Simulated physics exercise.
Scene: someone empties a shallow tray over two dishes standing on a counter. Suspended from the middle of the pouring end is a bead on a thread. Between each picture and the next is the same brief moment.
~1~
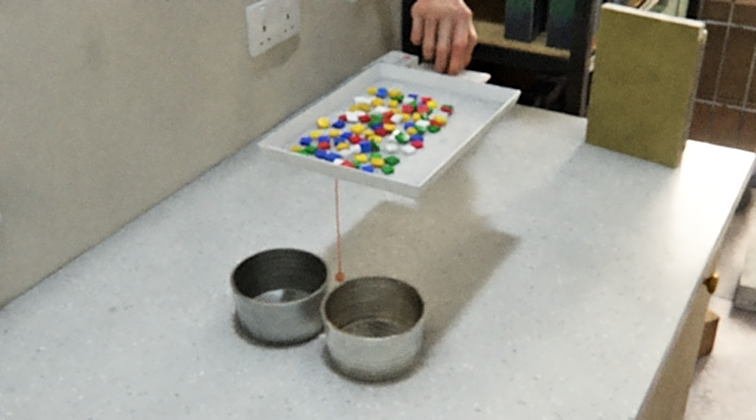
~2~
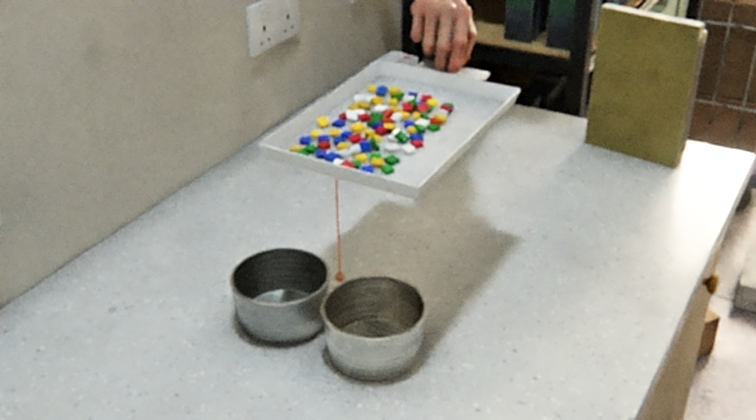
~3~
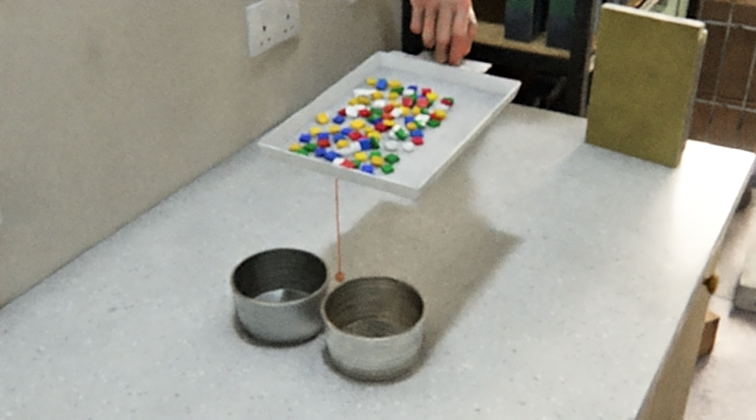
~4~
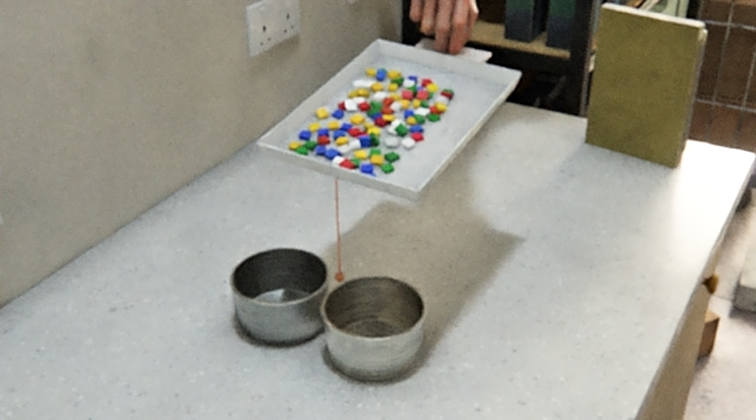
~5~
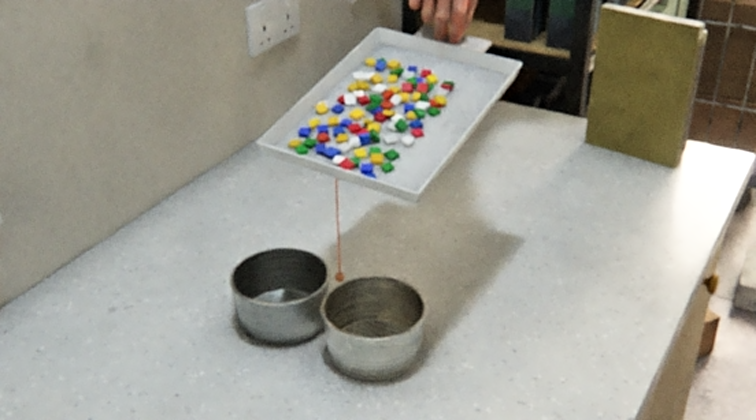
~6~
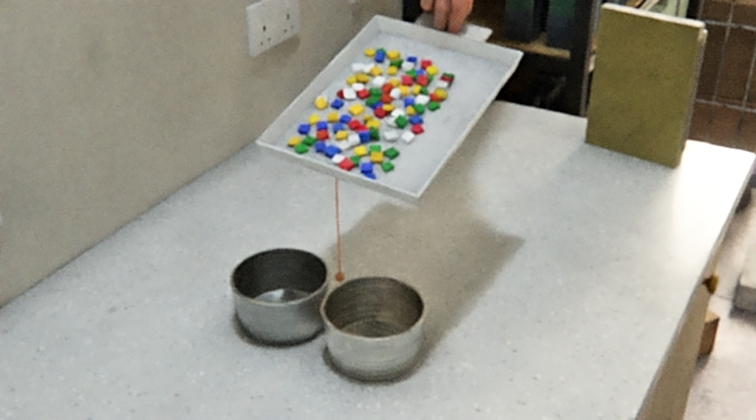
A pale speckled counter beside a beige wall with a socket is seen from slightly above, the view staying still. A hand at the top holds a shallow white tray of red, blue, yellow, green and white tiles, a bead hanging on a thread below, near two grey metal dishes. The hand gradually raises the tray's far end, its near edge dipping slightly at the right corner.
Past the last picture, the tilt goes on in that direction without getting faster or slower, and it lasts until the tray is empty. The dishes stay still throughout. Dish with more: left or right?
Right.
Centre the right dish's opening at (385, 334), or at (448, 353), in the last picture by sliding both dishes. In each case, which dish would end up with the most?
For the first position it is the one at right; for the second, the one at left.
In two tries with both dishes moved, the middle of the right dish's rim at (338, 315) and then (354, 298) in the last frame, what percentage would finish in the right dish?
First placement: Some 50 %; second placement: Some 30 %.
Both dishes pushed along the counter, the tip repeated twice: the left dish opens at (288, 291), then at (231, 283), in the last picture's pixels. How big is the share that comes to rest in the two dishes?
Close to 80 in a hundred, followed by close to 40 in a hundred.
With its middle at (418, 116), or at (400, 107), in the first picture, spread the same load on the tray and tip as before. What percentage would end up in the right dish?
Estimate: 70 % first, 70 % second.
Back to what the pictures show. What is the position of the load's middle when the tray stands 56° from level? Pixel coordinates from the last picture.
Close to (370, 158).
Shortly afterwards, tray tipped steeply; all but a few on the tray; only a few in the air.
Next, tray tipped right over; the bulk on the tray; a little in the right dish; a little outside both; only a few in the air.
Some moments later, tray tipped past a quarter turn; near half in the right dish; only a few in the left dish; near a third outside both.
In the end, tray tipped past a quarter turn; near half in the right dish; only a few in the left dish; near a third outside both.
